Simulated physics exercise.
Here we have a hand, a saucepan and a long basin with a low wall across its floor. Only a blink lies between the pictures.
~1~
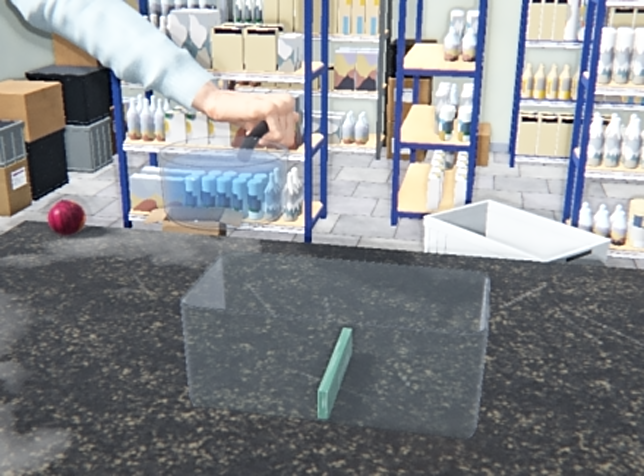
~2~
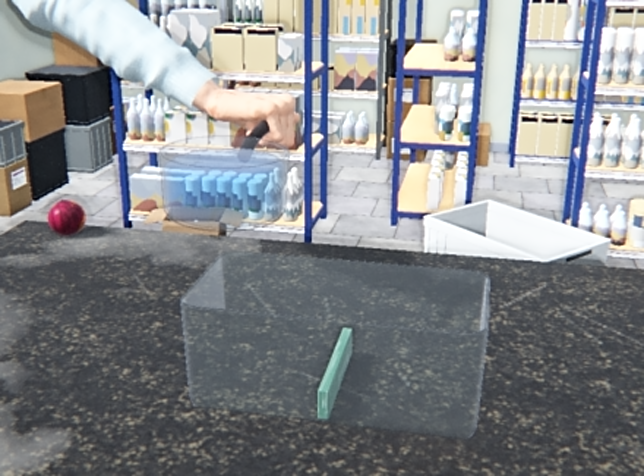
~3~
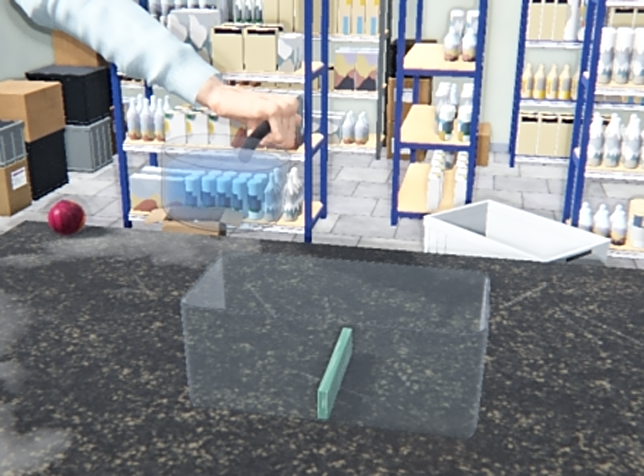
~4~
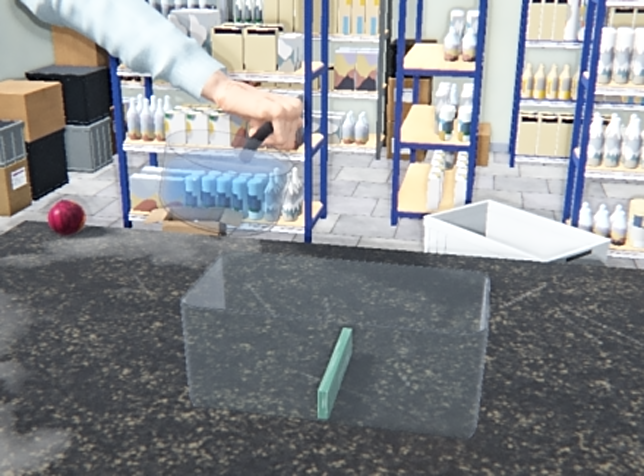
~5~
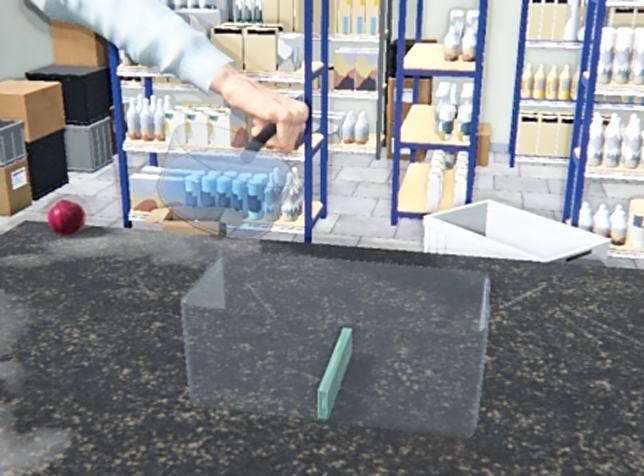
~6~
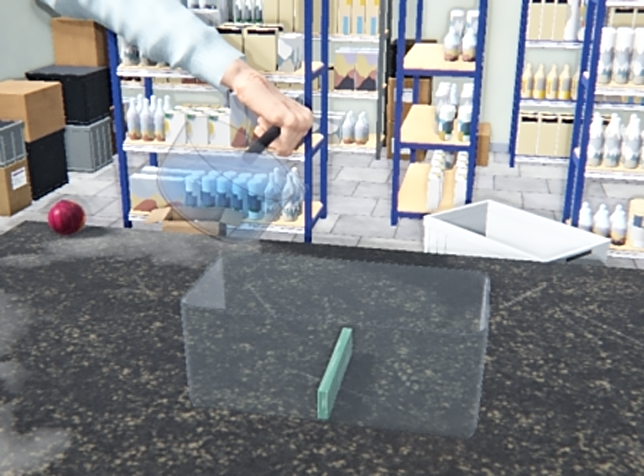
A hand holds a see-through, bluish pan above a dark speckled worktop, seen from the front and slightly above in a storeroom with blue-framed shelves of bottles. Below sits a clear long basin with a low green wall across its floor, while a red ball lies behind at left and a white tray at right. The hand tilts the pan clockwise, slowly then faster, its right side dipping, as the camera stays still.
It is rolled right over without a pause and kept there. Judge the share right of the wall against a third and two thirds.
In the end between a third and two thirds is right of the wall.
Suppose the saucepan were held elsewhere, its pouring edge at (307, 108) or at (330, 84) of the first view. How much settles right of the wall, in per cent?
The first gives 70 %, the second 75 %.
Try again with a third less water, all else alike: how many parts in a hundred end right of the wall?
Close to 25 per cent.
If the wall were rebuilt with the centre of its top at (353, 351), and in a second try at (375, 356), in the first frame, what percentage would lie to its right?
Near 20 % and 10 %.
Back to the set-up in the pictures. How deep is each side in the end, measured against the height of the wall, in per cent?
Left about 50, right about 40.
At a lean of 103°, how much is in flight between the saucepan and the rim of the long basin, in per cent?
Close to 30 per cent.
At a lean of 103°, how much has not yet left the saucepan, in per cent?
Close to 15 per cent.
A moment on, the saucepan is tipped right over and 17 per cent is still to pour, 22 is left of the wall and 32 right of it.
Next, the saucepan is tipped right over and 1 per cent is still to pour, 51 is left of the wall and 45 right of it.
Then the saucepan is tipped right over and 0 per cent is still to pour, 52 is left of the wall and 46 right of it.
Later the saucepan is tipped right over and 0 per cent is still to pour, 52 is left of the wall and 46 right of it.
Finally, 52 per cent lies left of the wall, 46 right of it and 2 outside.
